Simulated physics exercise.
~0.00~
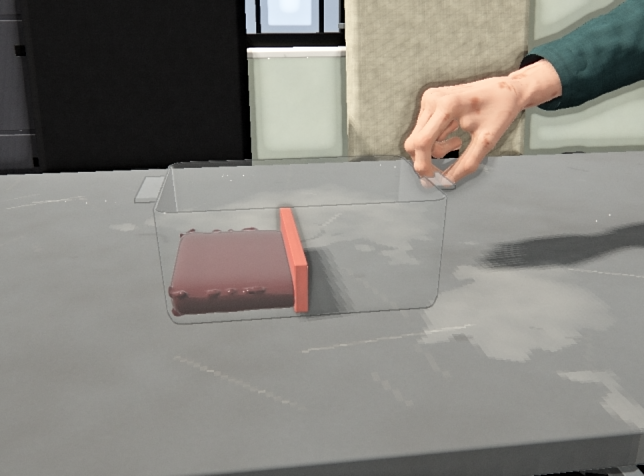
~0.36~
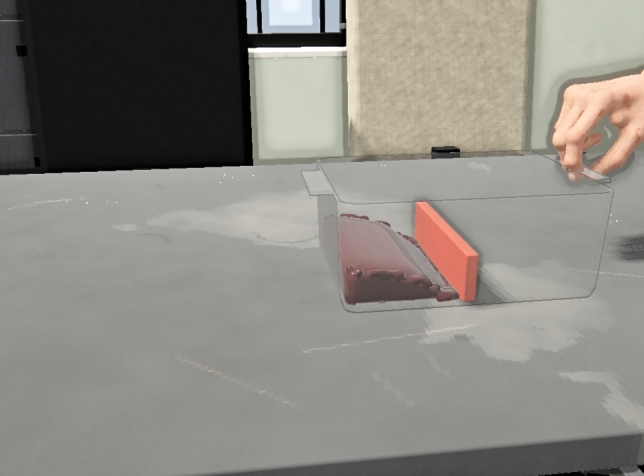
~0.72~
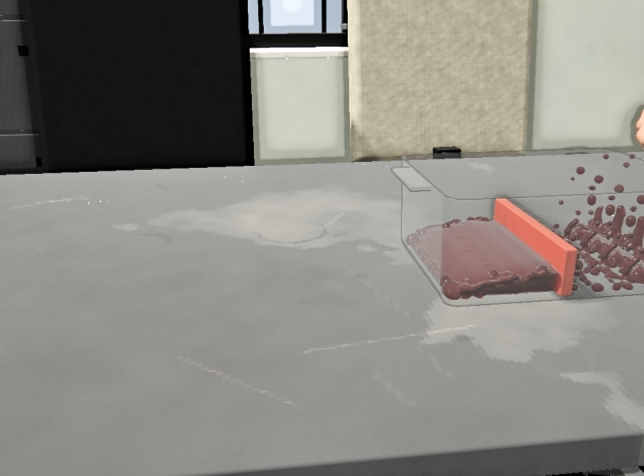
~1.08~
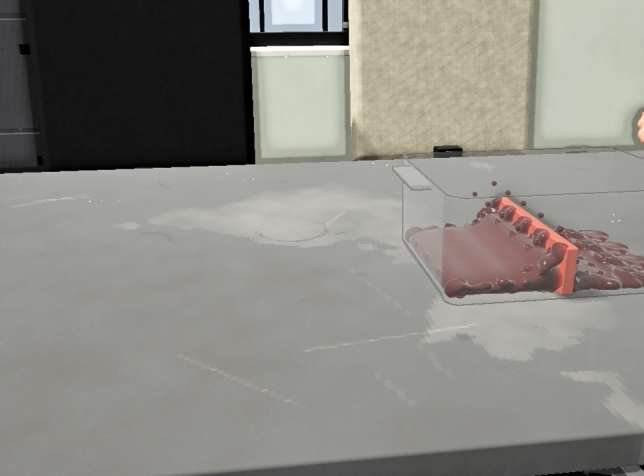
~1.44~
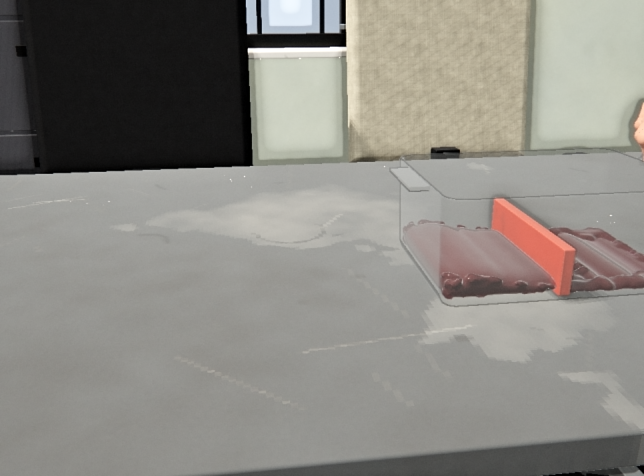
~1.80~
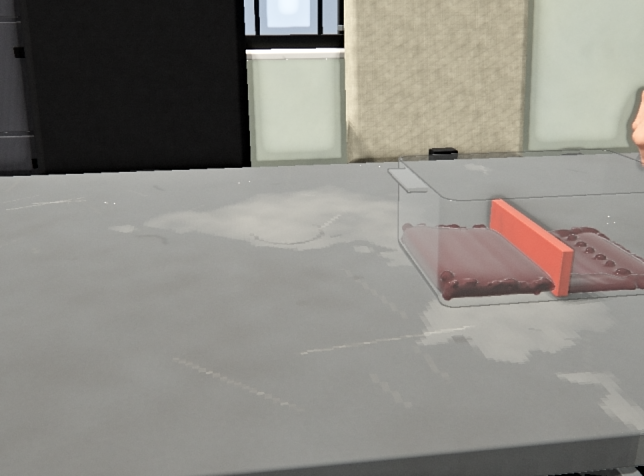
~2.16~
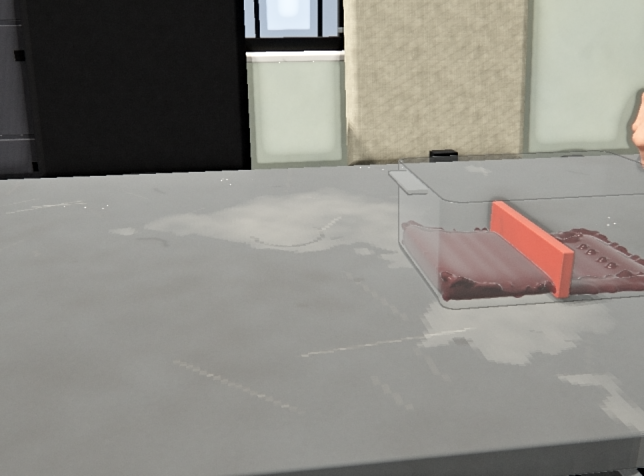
The clip opens on a clear, open food box on a grey tabletop, with dark red wine filling the part left of an upright red divider and a hand gripping the box's right end. The hand pulls the box to the right, and the wine tilts in its compartment. As the box reaches the right edge of the view, wine splashes over the divider in a spray of droplets. More spills across while the box stays put. The wine then settles into gentle ripples, ending with some on each side of the still upright divider.
